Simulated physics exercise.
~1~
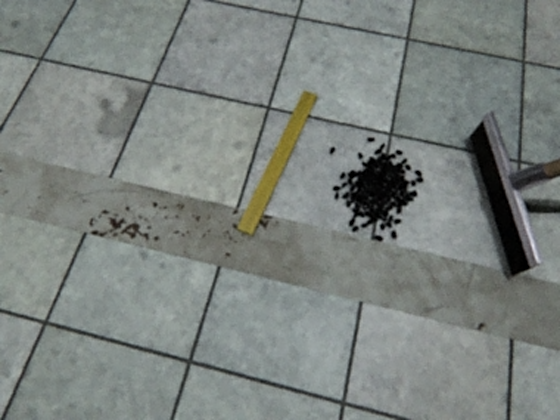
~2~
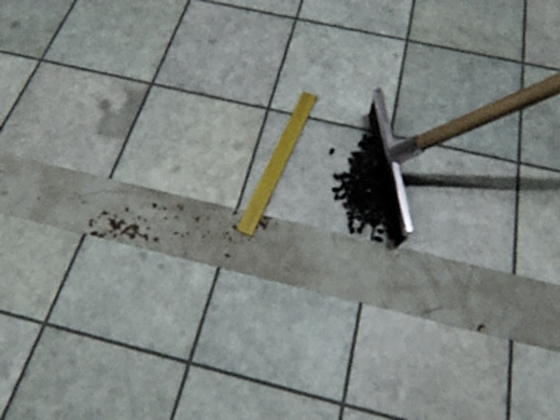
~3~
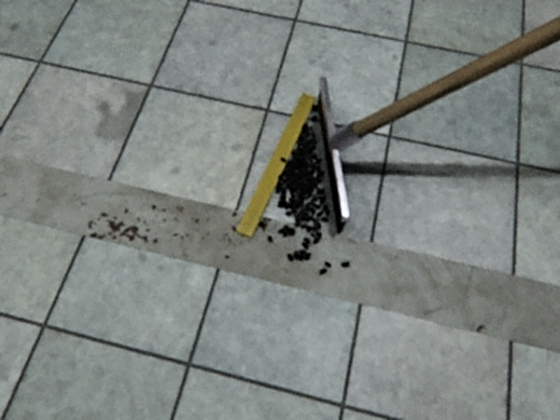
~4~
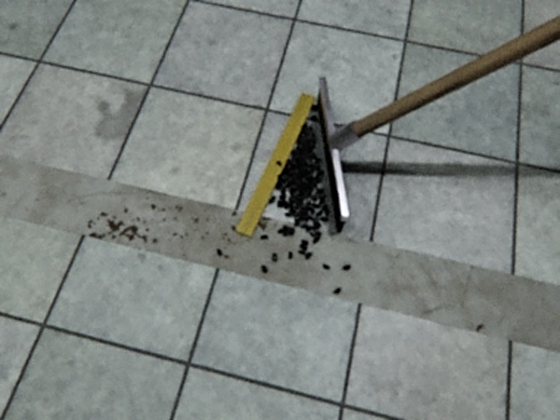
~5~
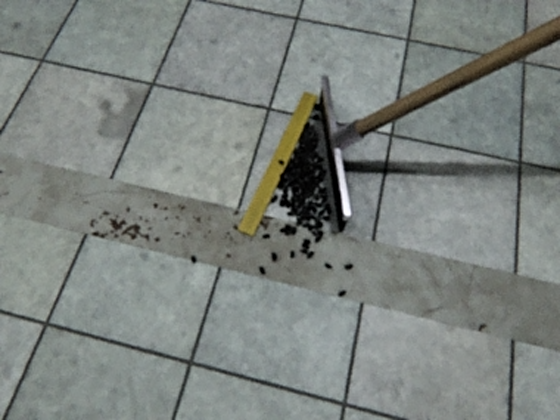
Squeegee sweeping black beans left across a tiled floor, then halting by a yellow strip as some scatter past its near end.
